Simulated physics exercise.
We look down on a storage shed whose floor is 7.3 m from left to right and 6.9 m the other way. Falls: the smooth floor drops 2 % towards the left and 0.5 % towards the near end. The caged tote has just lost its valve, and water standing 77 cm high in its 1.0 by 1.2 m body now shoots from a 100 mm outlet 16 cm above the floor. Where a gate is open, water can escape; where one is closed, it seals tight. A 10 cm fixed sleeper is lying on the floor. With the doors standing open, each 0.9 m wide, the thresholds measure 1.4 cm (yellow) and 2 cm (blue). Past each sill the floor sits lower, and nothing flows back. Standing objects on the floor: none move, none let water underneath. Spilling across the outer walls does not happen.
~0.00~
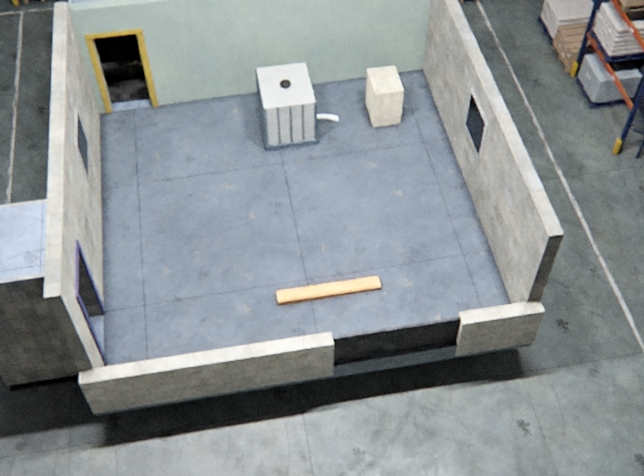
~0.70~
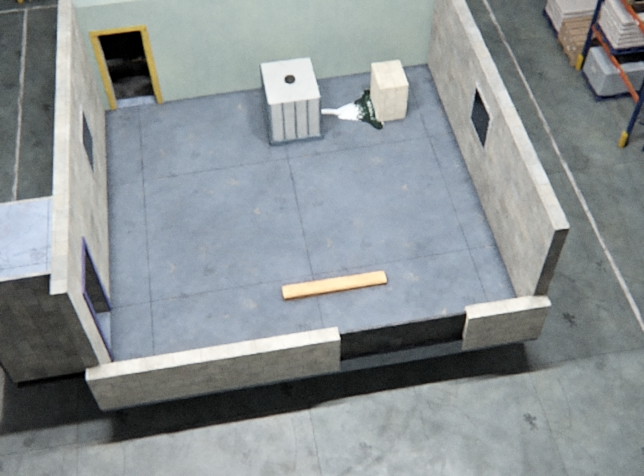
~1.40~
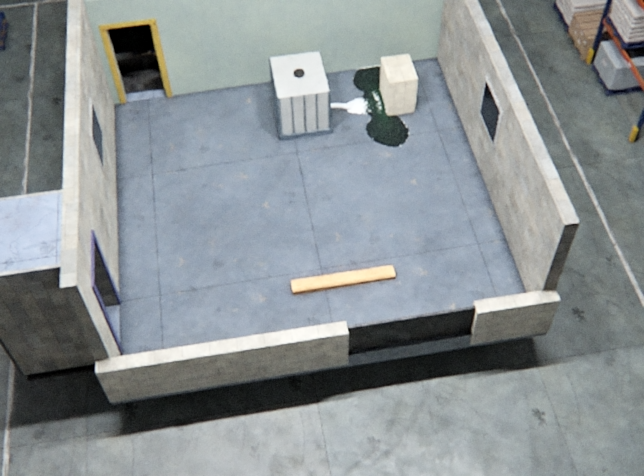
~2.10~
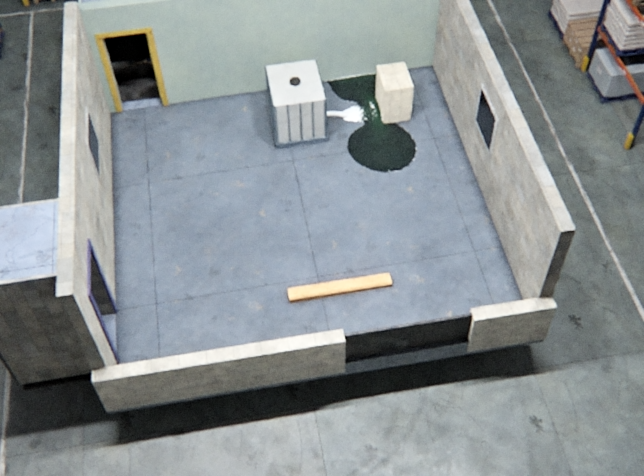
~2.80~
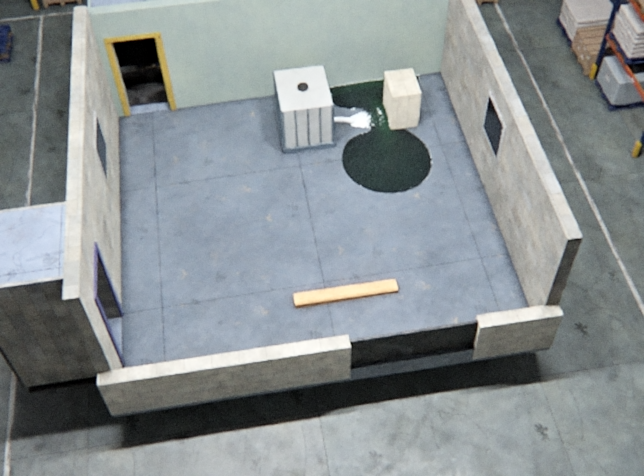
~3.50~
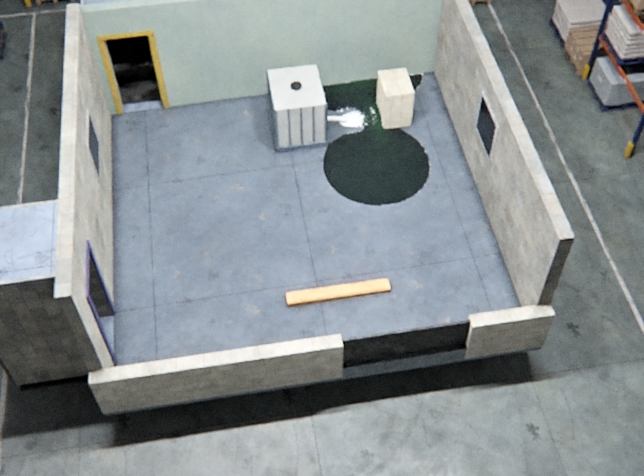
The clip shows a roofless, walled room seen from above, where water shoots from a spout on a pale box-shaped tank and spreads as a dark green sheet around a smaller block and across the grey floor.
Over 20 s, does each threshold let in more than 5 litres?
Yellow door: No; blue door: No.
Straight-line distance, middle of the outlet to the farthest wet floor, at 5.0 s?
The front is around 3.0 m away in a straight line.
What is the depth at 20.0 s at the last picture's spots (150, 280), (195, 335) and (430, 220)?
Roughly 1.4, 0.6 and 0.4 cm.
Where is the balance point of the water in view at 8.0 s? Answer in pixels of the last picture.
I'd put it around (345, 140).
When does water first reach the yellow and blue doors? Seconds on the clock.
Yellow 9.0 s, blue 17.5 s.
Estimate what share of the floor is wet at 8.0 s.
Some 30 per cent of it.
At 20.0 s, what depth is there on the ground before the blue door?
The depth there is around 2.5 cm.
After 5.0 s water covers 20 % of the floor and is deepest (10 cm) near (378, 114); yellow door not reached, blue door not reached.
After 8.0 s water covers 30 % of the floor and is deepest (9 cm) near (378, 114); yellow door not reached, blue door not reached.
After 12.0 s water covers 50 % of the floor and is deepest (8 cm) near (378, 114); yellow door 0.64 cm at the sill, 0 L in, blue door not reached.
After 16.0 s water covers 60 % of the floor and is deepest (7 cm) near (378, 114); yellow door 0.92 cm at the sill, 0 L in, blue door not reached.
After 20.0 s water covers 65 % of the floor and is deepest (6 cm) near (378, 114); yellow door 0.92 cm at the sill, 0 L in, blue door 2.6 cm at the sill, 0 L in.
